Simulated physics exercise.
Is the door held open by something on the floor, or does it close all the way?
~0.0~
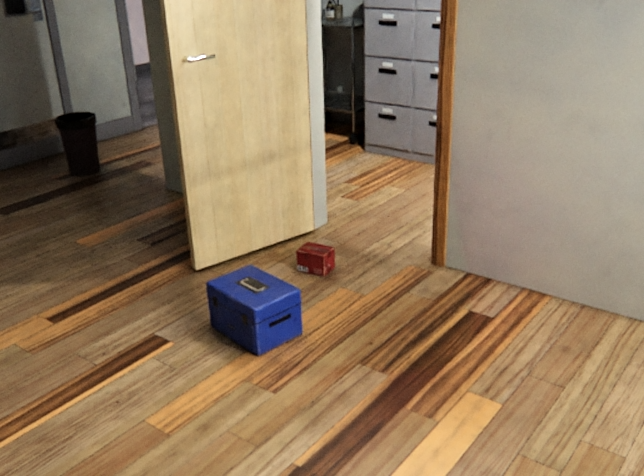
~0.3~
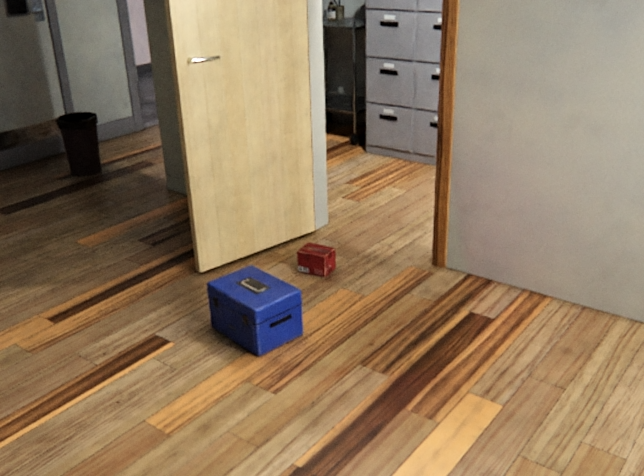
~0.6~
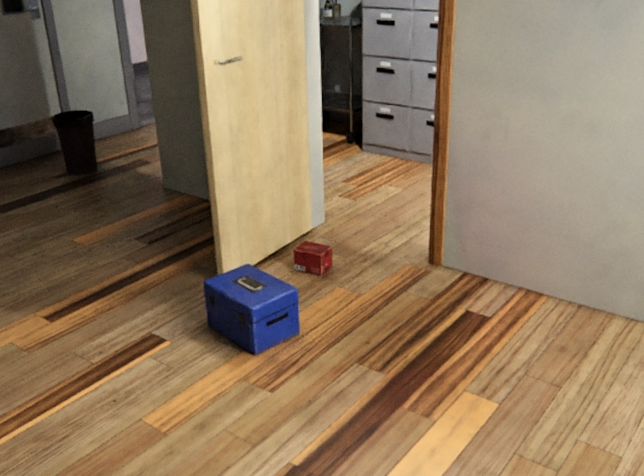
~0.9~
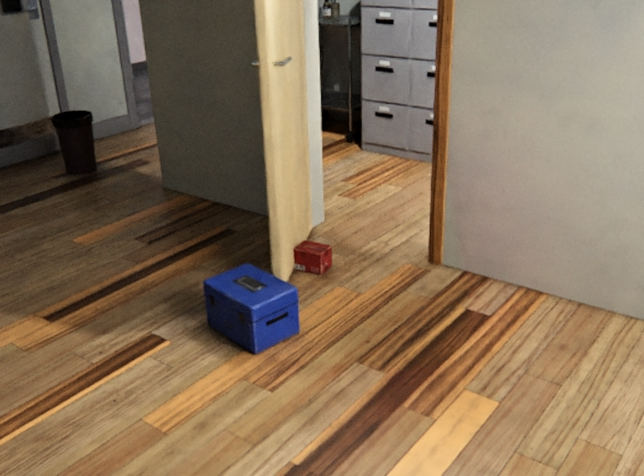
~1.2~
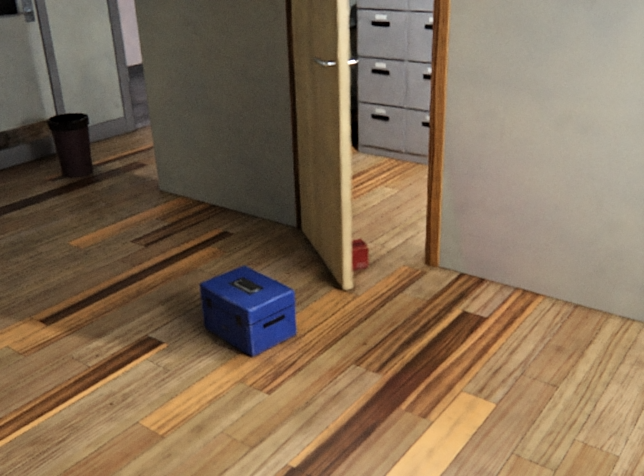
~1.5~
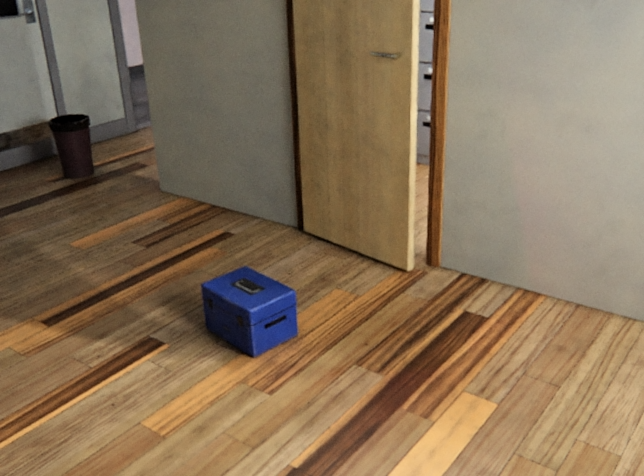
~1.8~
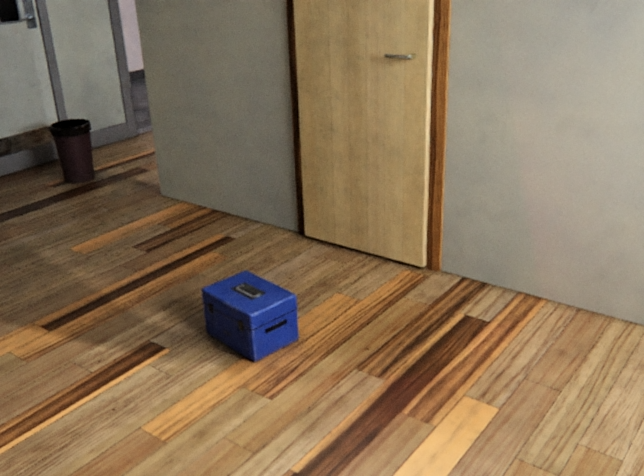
The door closes all the way. The small red box shifts along and goes out of view behind it, and the blue toolbox does not block it.
